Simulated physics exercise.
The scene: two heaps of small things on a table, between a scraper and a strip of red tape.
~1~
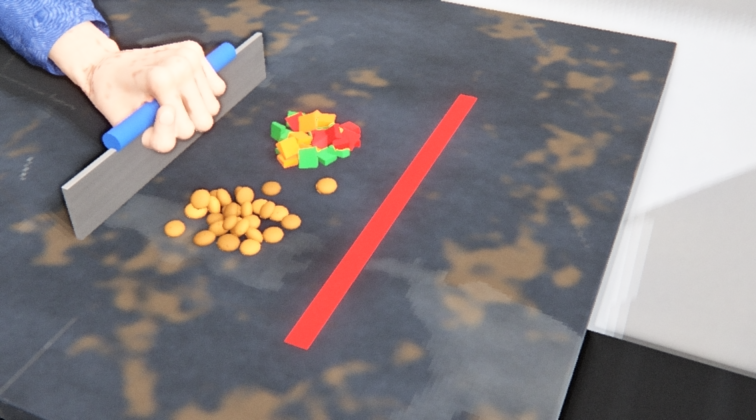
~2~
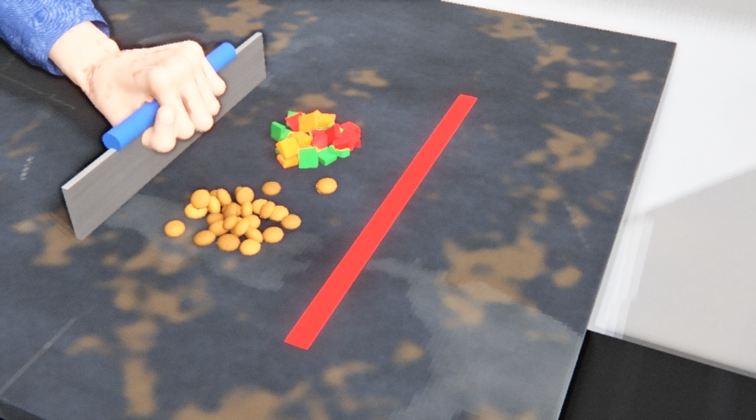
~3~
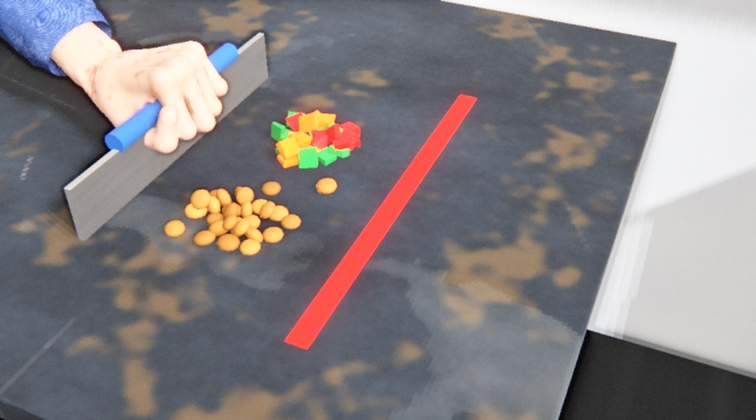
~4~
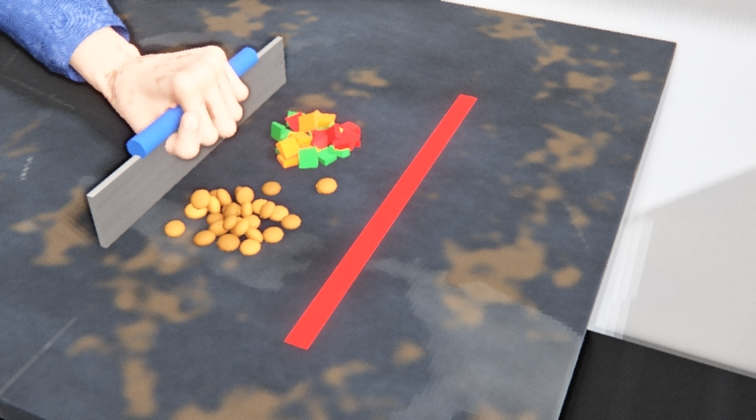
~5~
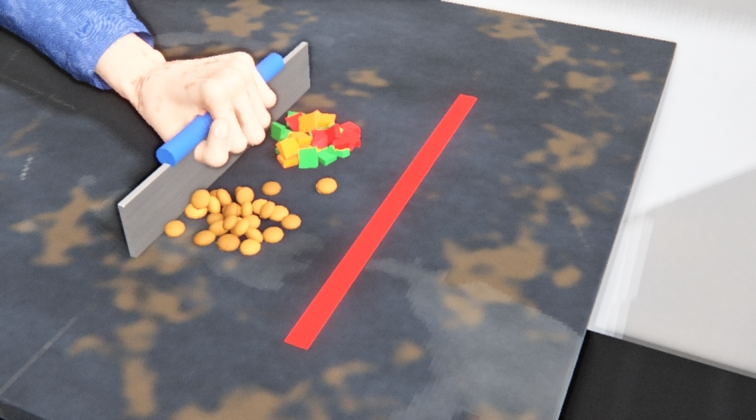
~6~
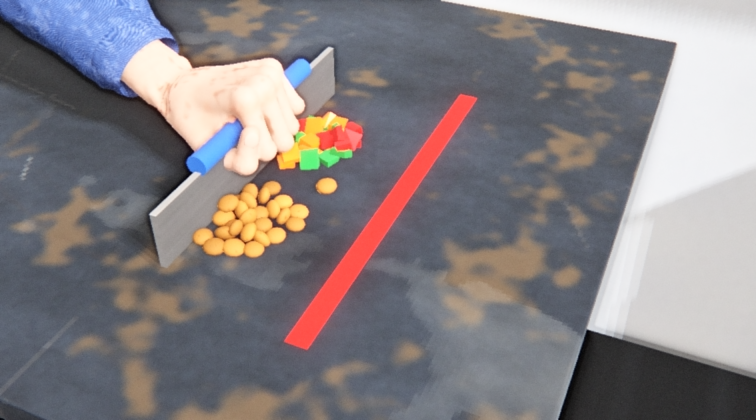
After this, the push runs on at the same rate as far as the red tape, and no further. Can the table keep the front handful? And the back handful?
Note. Front handful: No pieces fall. Back handful: No pieces fall.
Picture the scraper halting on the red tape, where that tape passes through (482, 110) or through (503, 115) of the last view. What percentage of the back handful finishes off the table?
First stop: 0 % off the table; second stop: 0 %.
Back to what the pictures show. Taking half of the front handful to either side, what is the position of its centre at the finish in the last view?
At roughly pixel (400, 261).
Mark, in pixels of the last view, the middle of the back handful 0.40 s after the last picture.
About (386, 160).
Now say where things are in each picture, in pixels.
The first picture shows scraper at (88, 199), at rest; red tape at (462, 106), well back from the edge; edge at (607, 261); front handful at (250, 223), some bits of cat kibble; back handful at (320, 138), some mosaic tiles.
The second picture shows scraper at (88, 199), at rest; back handful at (320, 138).
The third picture shows scraper at (91, 200); front handful at (250, 223).
The fourth picture shows scraper at (113, 207); back handful at (320, 138).
The fifth picture shows scraper at (142, 216); front handful at (250, 223).
The sixth picture shows scraper at (173, 225); red tape at (462, 106); edge at (607, 261); front handful at (248, 218), about two thirds pushed along; back handful at (326, 139), about a third pushed along.
Then, 0.40 s after the last picture, scraper still moving, near (332, 137); front handful all on the table, its front near (348, 261); back handful all on the table, its front near (410, 168).
Then, 0.82 s after the last picture, scraper stopped at the red tape; front handful all on the table, its front near (431, 286); back handful all on the table, its front near (489, 188).
At rest, scraper stopped at the red tape; front handful all on the table, its front near (431, 286); back handful all on the table, its front near (491, 191).
